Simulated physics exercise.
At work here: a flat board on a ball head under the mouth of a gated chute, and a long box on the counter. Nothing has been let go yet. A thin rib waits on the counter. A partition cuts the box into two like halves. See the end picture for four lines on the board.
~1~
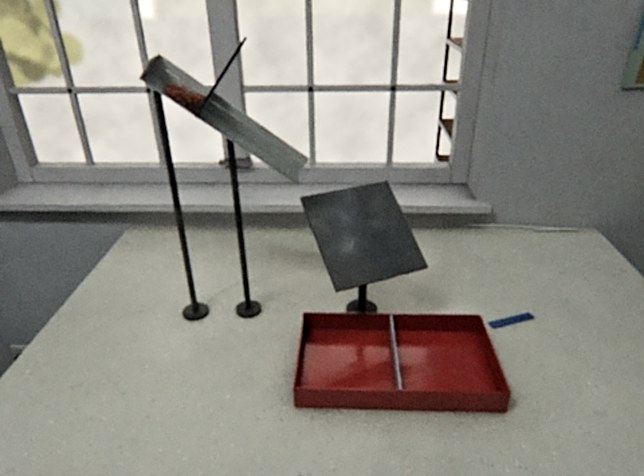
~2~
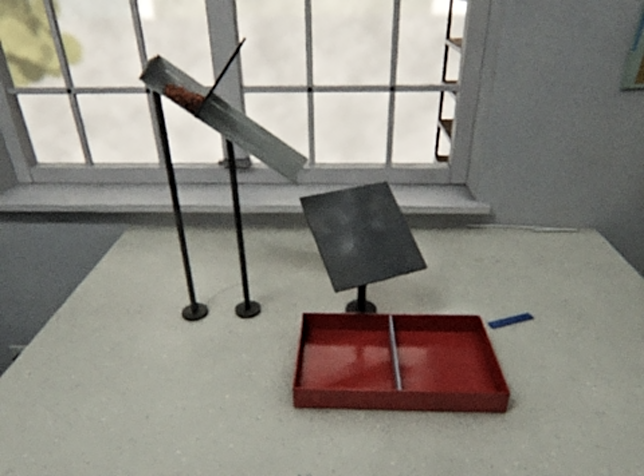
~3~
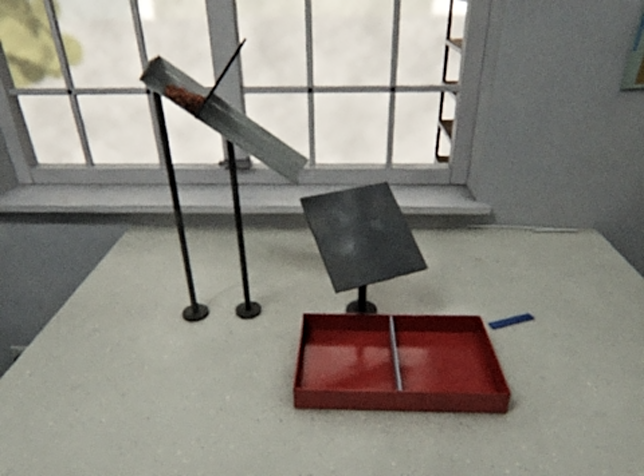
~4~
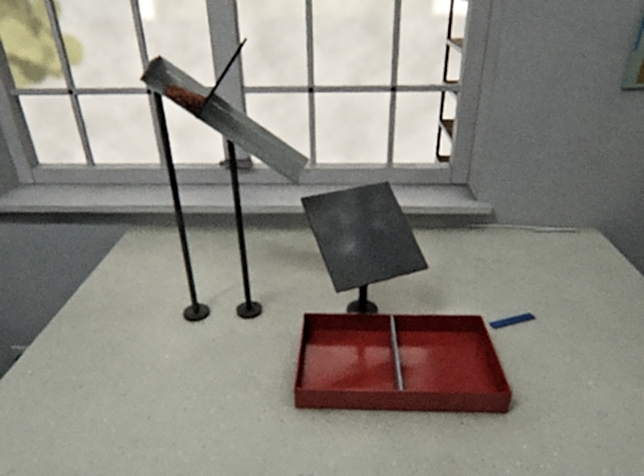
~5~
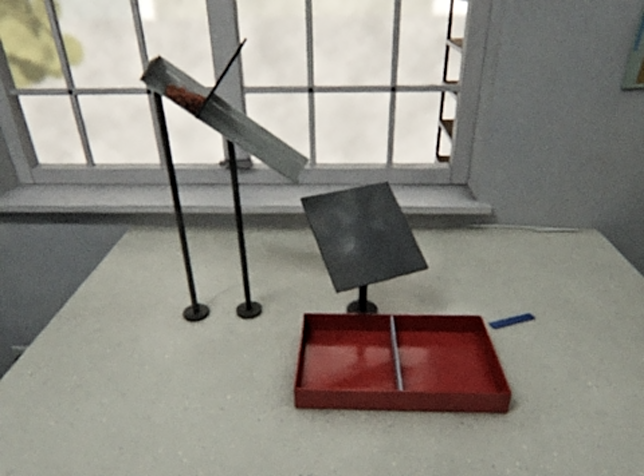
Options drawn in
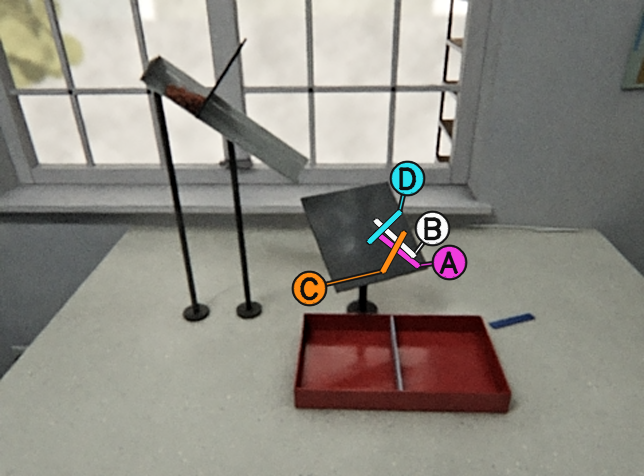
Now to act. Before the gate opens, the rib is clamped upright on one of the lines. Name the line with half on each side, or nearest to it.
Line D.
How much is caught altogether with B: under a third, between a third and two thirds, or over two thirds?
Line B gives over two thirds.
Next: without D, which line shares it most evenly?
Line C.
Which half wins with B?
The right half.
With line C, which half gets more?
More lands on the left.
On the marked copy, line A from (377, 233) to (417, 265); line B from (376, 221) to (413, 255); line C from (403, 233) to (383, 270); line D from (399, 212) to (369, 241).
For line A, of what is caught, a stray few in the left half, nearly all in the right.
For line B, of what is caught, none in the left half, all in the right.
For line C, of what is caught, most in the left half, a small part in the right.
For line D, of what is caught, about a third in the left half, about two thirds in the right.
